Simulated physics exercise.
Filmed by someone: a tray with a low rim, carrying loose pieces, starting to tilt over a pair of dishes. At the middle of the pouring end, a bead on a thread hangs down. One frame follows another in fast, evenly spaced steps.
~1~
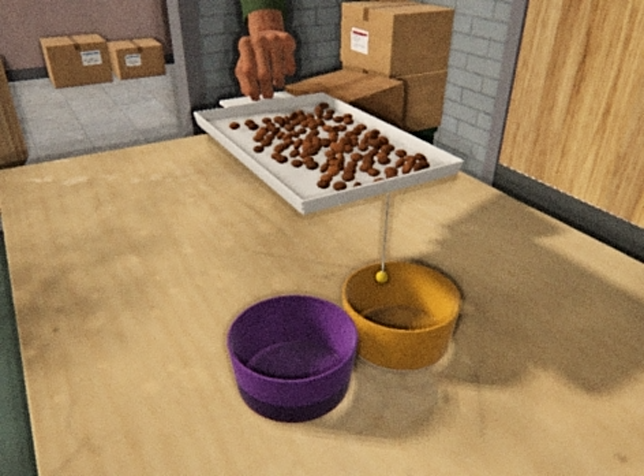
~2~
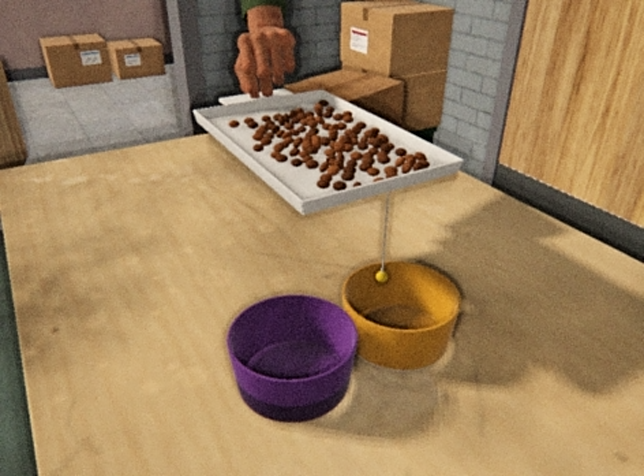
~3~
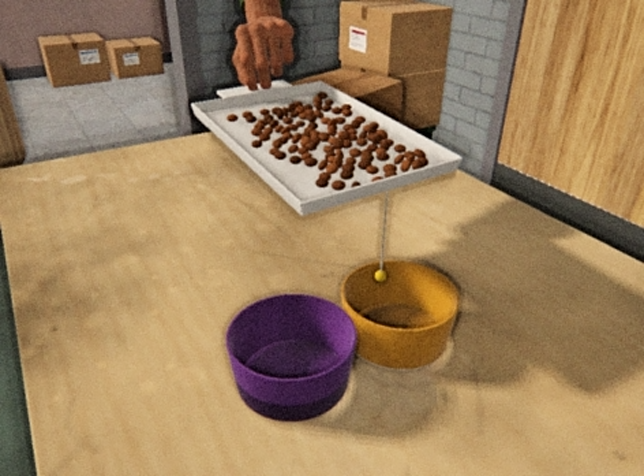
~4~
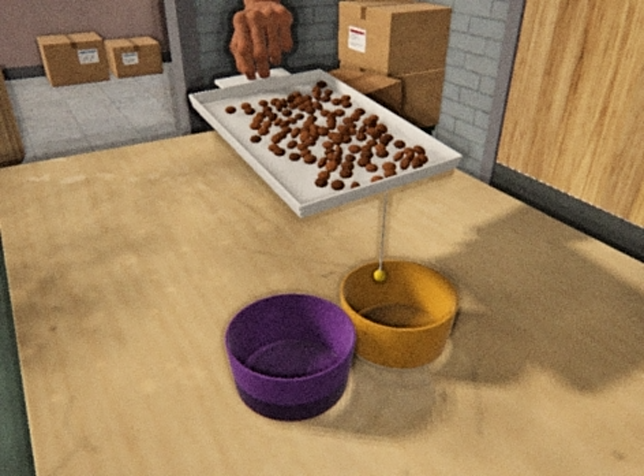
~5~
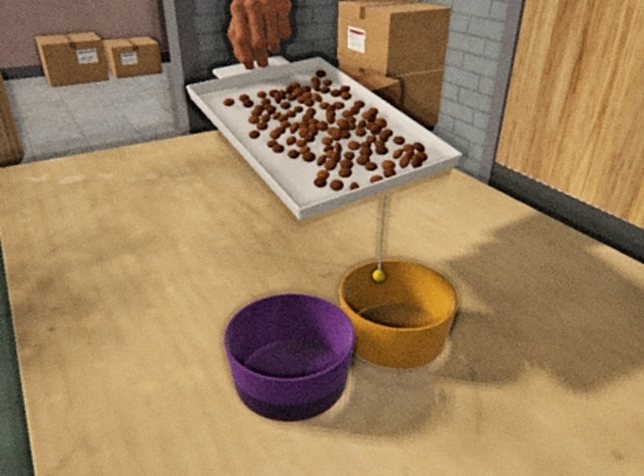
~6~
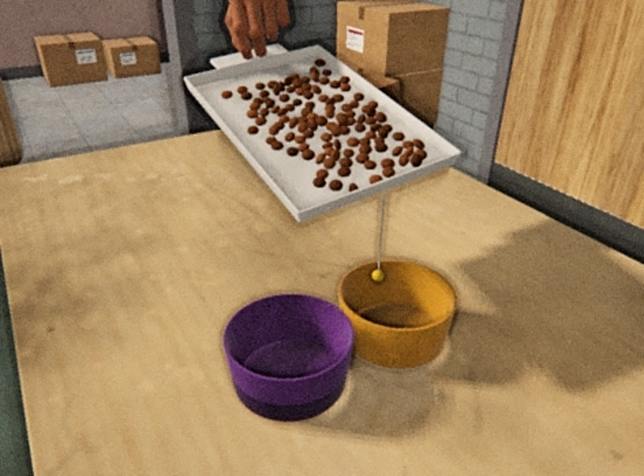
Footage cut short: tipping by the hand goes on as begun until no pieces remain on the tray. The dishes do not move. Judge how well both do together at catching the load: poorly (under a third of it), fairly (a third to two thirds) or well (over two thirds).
Together they do well.
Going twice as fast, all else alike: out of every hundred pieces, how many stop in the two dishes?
Roughly 90 %.
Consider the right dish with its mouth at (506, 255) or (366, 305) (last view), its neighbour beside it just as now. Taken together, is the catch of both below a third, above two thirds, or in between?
Below one third; more than two thirds.
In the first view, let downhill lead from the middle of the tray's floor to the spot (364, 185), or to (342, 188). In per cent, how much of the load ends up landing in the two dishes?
For the first aim it is 70 in a hundred, for the second 80 in a hundred.
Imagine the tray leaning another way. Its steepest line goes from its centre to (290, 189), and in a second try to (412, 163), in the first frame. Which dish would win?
At the first place the left one, at the second the dish on the right.
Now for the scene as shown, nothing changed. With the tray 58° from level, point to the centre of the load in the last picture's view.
The middle of the pieces lands at roughly (322, 170).
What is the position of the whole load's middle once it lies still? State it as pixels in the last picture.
Roughly at pixel (301, 370).
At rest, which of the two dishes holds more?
The winner: The left side.
Just after the last frame, tray tipped steeply; almost all on the tray; just a few in the air.
A moment on, tray tipped right over; roughly a quarter on the tray; roughly two thirds in the left dish; just a few in the right dish; just a few outside both; about a tenth in the air.
Further on, tray tipped past a quarter turn; the larger part in the left dish; about a tenth in the right dish; about a tenth outside both.
When it is over, tray tipped past a quarter turn; the larger part in the left dish; about a tenth in the right dish; about a tenth outside both.
